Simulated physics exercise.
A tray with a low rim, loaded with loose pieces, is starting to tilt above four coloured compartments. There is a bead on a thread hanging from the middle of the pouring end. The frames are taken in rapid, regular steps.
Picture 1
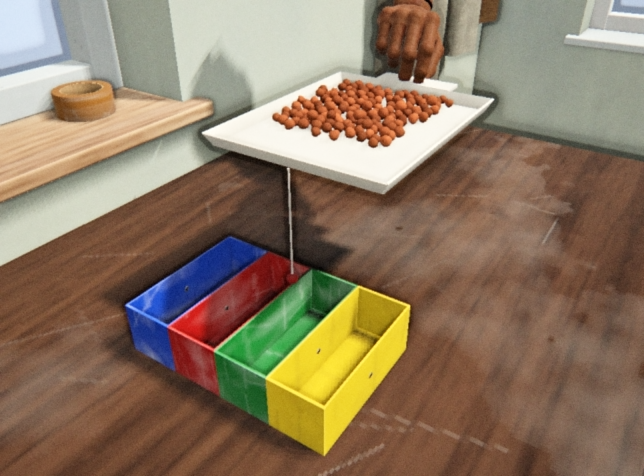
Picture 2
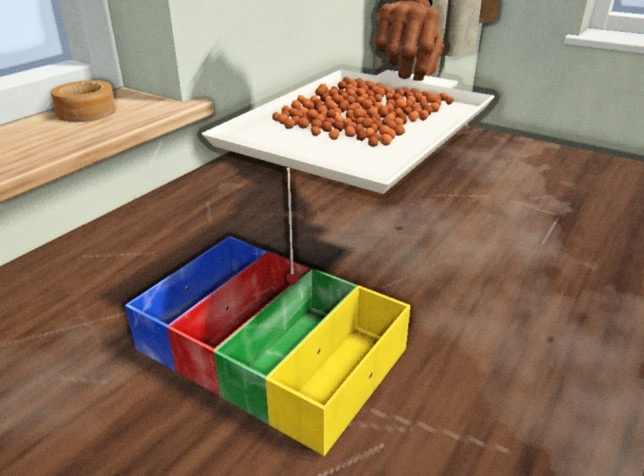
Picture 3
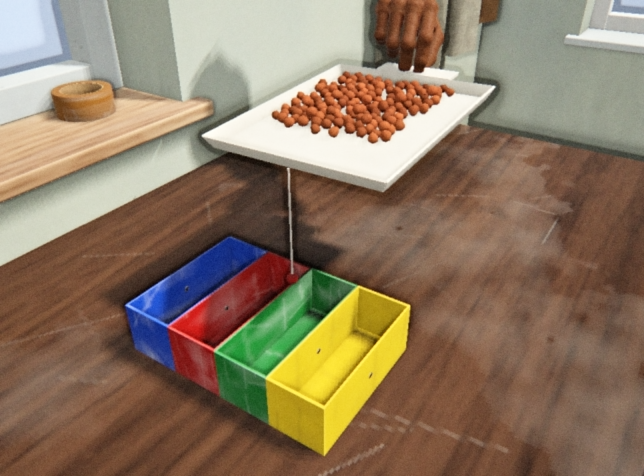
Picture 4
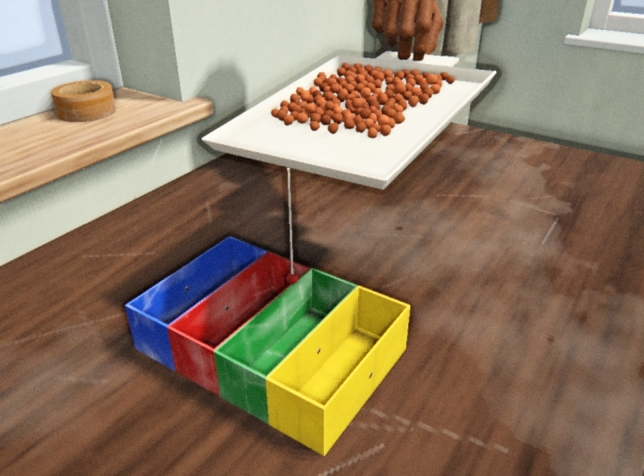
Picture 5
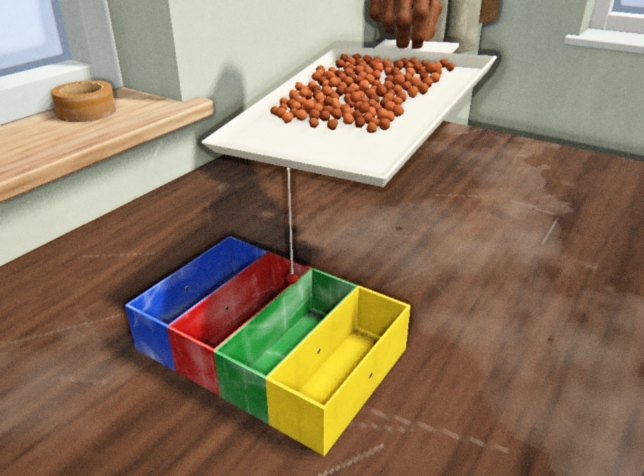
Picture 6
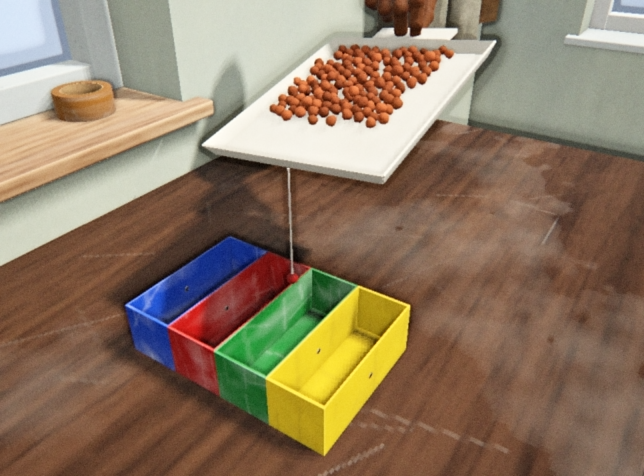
A hand slowly tilts a white tray of brown pellets above four coloured compartments.
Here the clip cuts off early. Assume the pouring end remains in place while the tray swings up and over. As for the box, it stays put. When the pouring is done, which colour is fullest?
Fullest: The blue cell.
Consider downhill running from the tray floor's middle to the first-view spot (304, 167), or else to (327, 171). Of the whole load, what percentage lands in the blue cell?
That comes to 10 per cent the first time and 0 per cent the second.
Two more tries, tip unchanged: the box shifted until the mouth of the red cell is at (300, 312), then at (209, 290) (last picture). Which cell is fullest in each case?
Blue, then that red cell.
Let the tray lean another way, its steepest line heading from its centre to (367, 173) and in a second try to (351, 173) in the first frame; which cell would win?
Case 1 - the cell in yellow. Case 2 - the yellow one.
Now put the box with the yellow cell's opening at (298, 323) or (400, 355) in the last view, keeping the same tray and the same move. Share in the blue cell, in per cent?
20 %, then 30 %.
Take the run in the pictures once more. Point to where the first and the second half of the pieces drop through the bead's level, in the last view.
Initially about (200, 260); subsequently about (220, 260).
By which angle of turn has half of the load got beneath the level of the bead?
Angle: Approx. 75 degrees.
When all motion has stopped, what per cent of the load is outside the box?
20 %.
Shortly afterwards, tray tipped steeply; near two thirds on the tray; a little in the blue cell; a little in the red cell; near a quarter falling or outside the box.
Next, tray tipped right over; near half in the blue cell; near a quarter in the red cell; only a few in the green cell; only a few in the yellow cell; near a quarter falling or outside the box.
Some moments later, tray tipped past a quarter turn; near half in the blue cell; near a quarter in the red cell; only a few in the green cell; only a few in the yellow cell; a little falling or outside the box.
In the end, tray tipped past a quarter turn; near half in the blue cell; near a quarter in the red cell; only a few in the green cell; only a few in the yellow cell; a little outside the box.
